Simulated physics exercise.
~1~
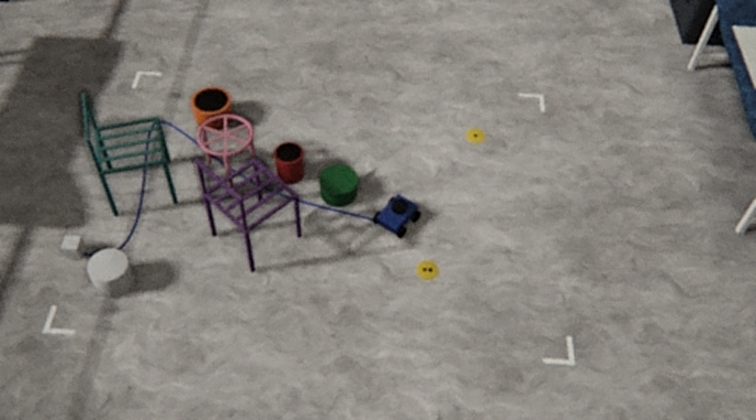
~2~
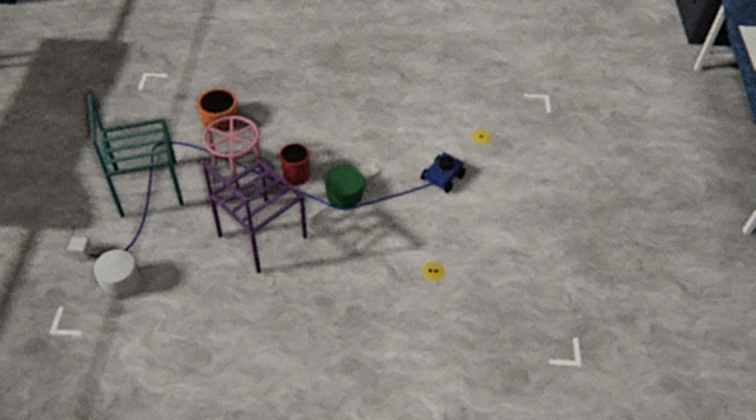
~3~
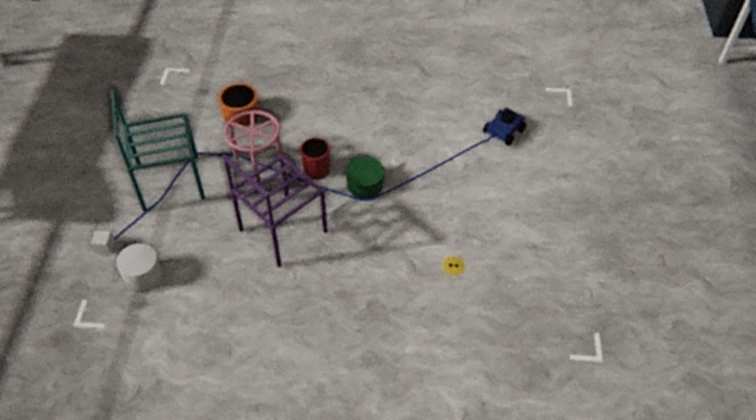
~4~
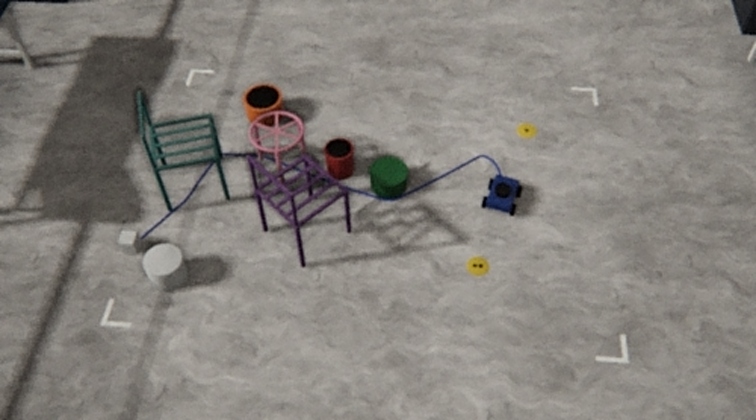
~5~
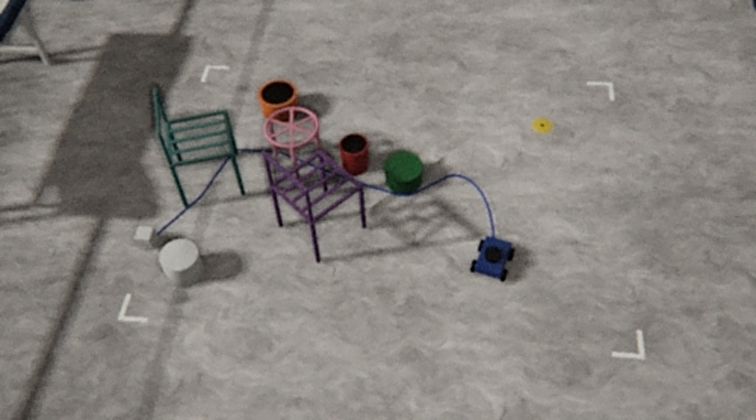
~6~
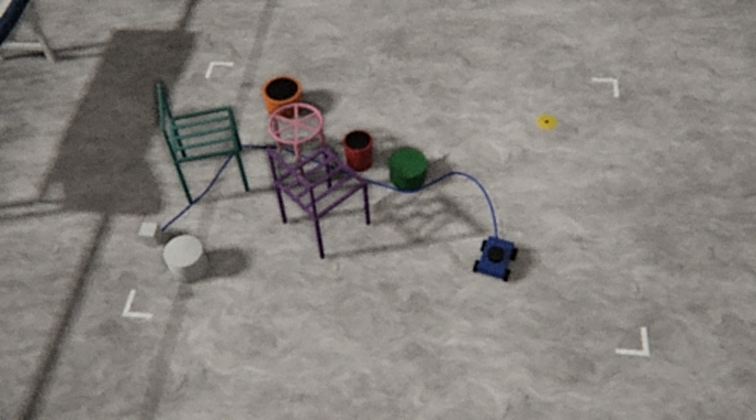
A small blue cart trailing a thin blue lead drives across a grey floor marked with white tape corners, seen from high above. On the left stand a teal chair, a white tub, an orange pot, a pink stool and a purple chair, with a red pot and green bucket just right of them. The lead winds among these from a small pale plug block at far left. The cart rolls up and right to the upper yellow mark, then turns down to the lower one, the lead curving behind it. It stops there, the plug still in and the objects standing.
